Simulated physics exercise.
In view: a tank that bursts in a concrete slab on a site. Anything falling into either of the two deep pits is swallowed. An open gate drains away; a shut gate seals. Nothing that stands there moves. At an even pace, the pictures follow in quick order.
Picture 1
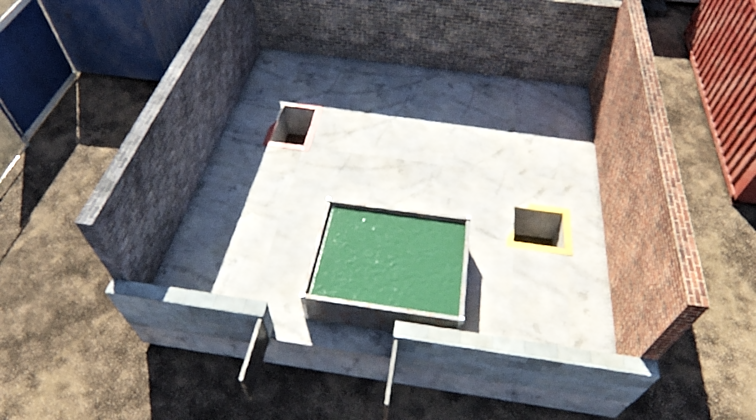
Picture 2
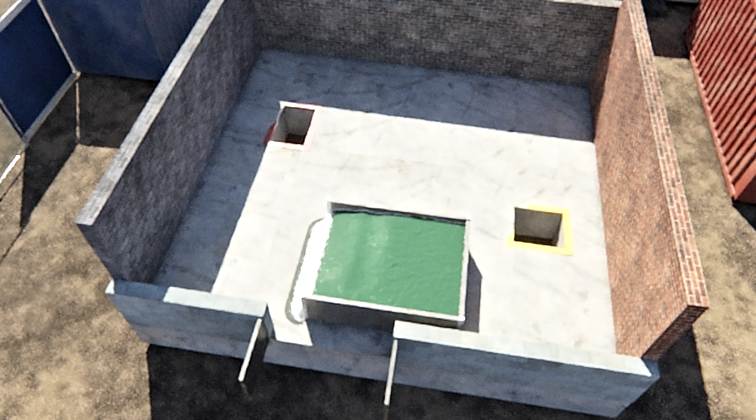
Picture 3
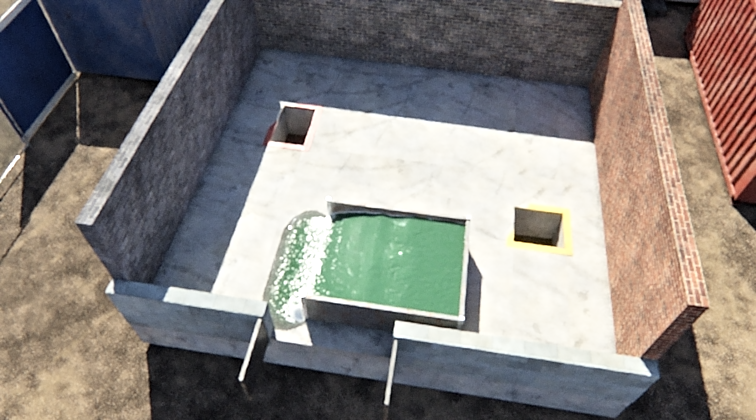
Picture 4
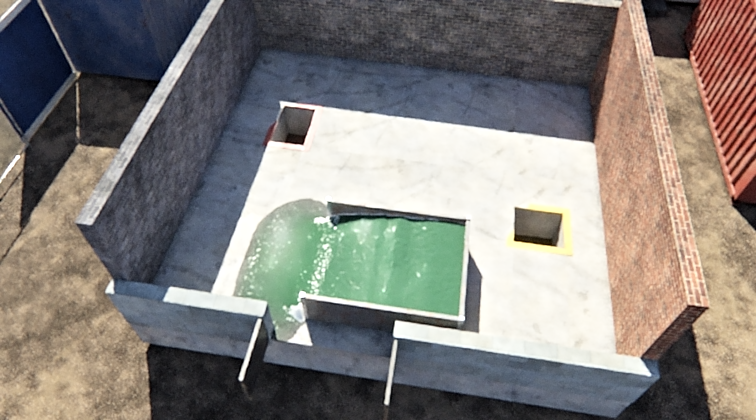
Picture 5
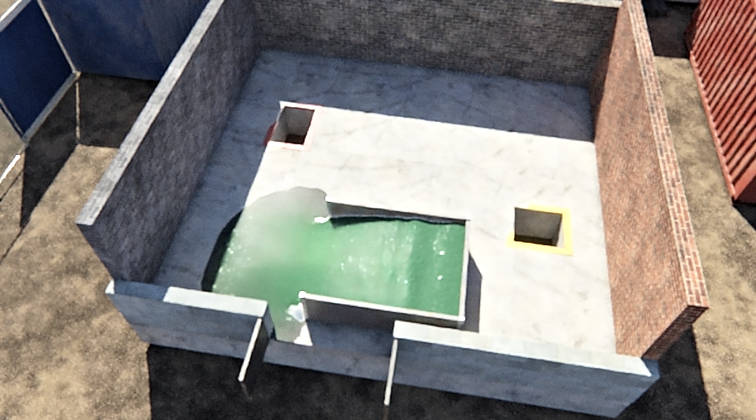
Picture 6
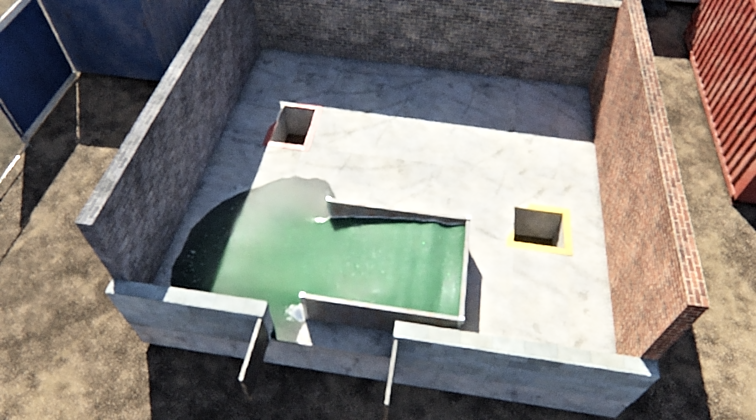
At first, a rectangular tank of green water sits whole and still on a pale slab enclosed by walls, with two square holes nearby. Then its left side opens and water pours out in a foaming, rounded sheet, which spreads steadily leftward across the floor into the shadow near the left wall.
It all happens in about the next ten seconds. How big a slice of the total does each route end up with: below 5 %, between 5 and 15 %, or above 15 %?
The gate pulls in a so-so amount - five to fifteen per cent; the red pit pulls in a good deal - past fifteen per cent; the yellow pit pulls in barely a drop - beneath five per cent.
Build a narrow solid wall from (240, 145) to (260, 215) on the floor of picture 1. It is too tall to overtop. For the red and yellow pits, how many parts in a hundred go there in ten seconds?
Approximate split, red: 14 in a hundred; yellow: 0 in a hundred.
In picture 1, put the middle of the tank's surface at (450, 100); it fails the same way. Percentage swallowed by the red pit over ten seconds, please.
Red: About 45 %.
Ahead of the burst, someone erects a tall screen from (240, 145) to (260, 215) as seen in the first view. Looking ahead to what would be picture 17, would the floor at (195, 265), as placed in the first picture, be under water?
Submerged.
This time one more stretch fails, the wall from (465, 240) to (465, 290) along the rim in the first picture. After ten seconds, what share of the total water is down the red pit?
Approximate share, red: 0 in a hundred.
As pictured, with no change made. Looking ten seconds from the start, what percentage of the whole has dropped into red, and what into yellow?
Roughly 24 per cent, then 0 per cent.
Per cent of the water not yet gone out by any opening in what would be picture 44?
Some 78 per cent has not gone.
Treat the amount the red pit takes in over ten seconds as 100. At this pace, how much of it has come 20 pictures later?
Roughly 20 per cent.
A moment on, water covers 20 % of the floor; the gate 1 %, the red pit 0 %, the yellow pit 0 %.
Next, water covers 20 % of the floor; the gate 1 %, the red pit 0 %, the yellow pit 0 %.
Then, water covers 30 % of the floor; the gate 1 %, the red pit 5 %, the yellow pit 0 %.
Later, water covers 60 % of the floor; the gate 5 %, the red pit 17 %, the yellow pit 0 %.
In the end, water covers 75 % of the floor; the gate 8 %, the red pit 24 %, the yellow pit 0 %.
